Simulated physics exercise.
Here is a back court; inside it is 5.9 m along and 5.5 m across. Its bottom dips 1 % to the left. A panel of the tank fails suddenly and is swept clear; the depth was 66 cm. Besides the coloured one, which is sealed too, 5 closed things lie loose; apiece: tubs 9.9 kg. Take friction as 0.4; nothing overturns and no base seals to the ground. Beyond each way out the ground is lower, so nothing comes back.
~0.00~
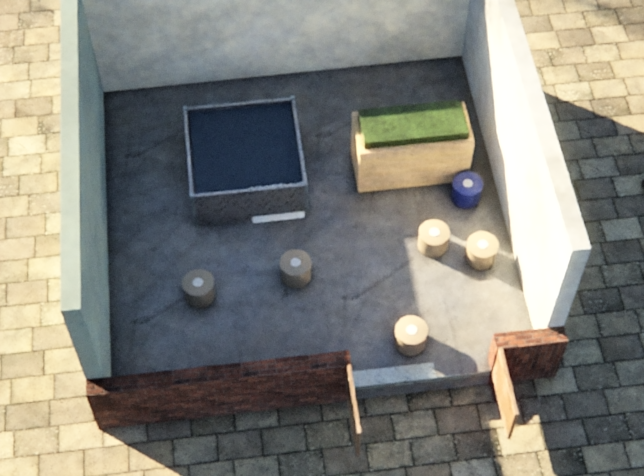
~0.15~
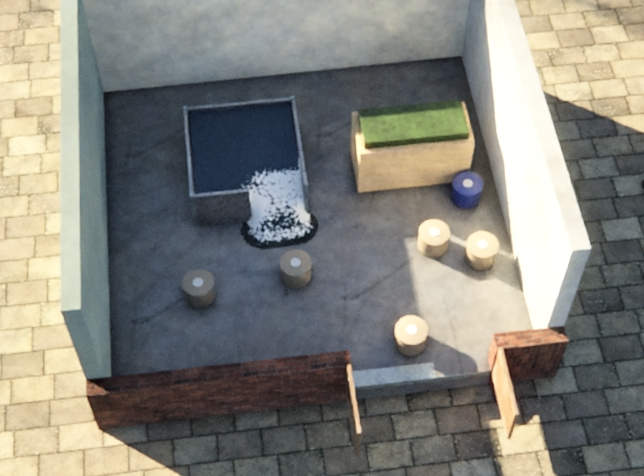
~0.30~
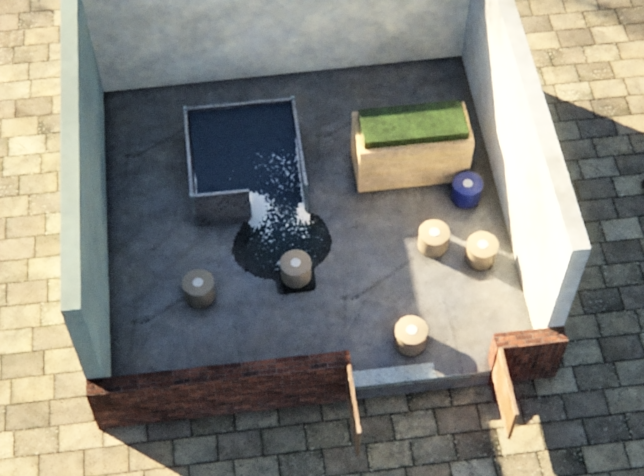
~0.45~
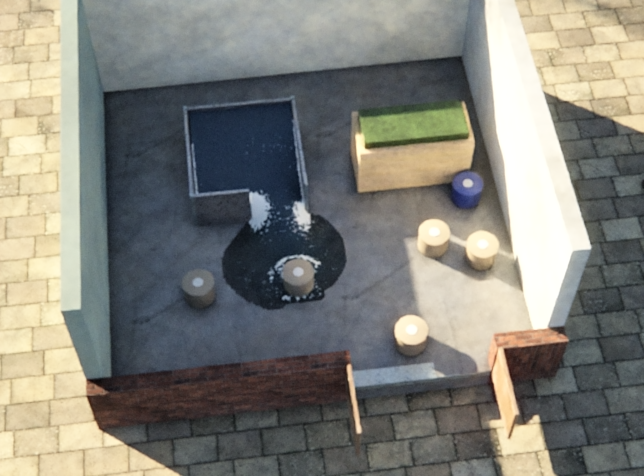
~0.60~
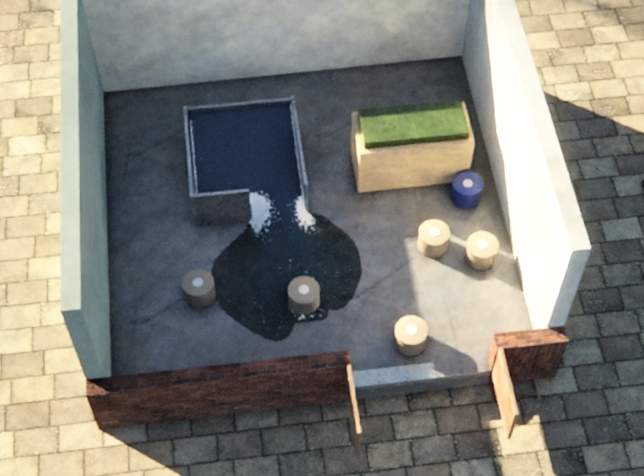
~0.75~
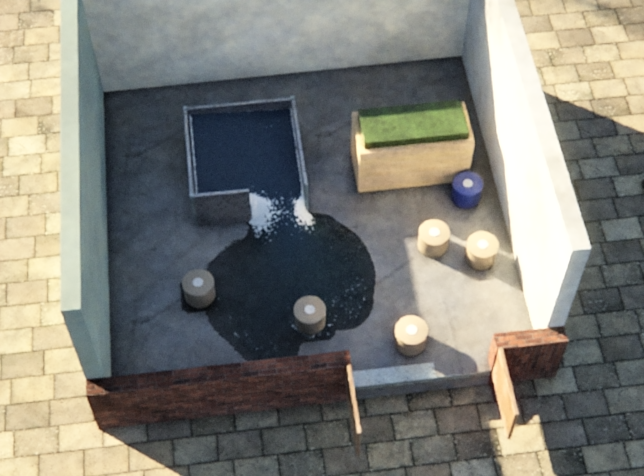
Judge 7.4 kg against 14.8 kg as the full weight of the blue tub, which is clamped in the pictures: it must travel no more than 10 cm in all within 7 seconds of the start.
I expect that the lower weight is enough.
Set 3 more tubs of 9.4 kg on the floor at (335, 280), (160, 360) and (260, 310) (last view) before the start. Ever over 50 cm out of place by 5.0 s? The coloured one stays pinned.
In that order: Over, more, over.
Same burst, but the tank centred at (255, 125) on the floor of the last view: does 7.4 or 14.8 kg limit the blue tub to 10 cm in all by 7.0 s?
In that case the lower weight is enough.
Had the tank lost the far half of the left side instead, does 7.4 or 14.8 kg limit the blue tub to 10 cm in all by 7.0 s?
Then only the larger load is enough.
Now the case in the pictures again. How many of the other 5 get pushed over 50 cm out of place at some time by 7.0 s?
That makes 2.
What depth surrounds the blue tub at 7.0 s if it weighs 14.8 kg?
About 2 cm.
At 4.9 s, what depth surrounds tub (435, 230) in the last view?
About 2 cm.
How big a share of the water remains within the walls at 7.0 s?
Some 72 per cent remains.
After 1.4 s the blue tub would be 0 cm from its start with 7.4 kg and 0 cm from its start with 14.8 kg; 0 cm of water round it then.
After 3.1 s the blue tub would be 0 cm from its start with 7.4 kg and 0 cm from its start with 14.8 kg; 0 cm of water round it then.
After 4.9 s the blue tub would be 0 cm from its start with 7.4 kg and 0 cm from its start with 14.8 kg; 2 cm of water round it then.
After 7.0 s the blue tub would be 0 cm from its start with 7.4 kg and 0 cm from its start with 14.8 kg; 2 cm of water round it then.
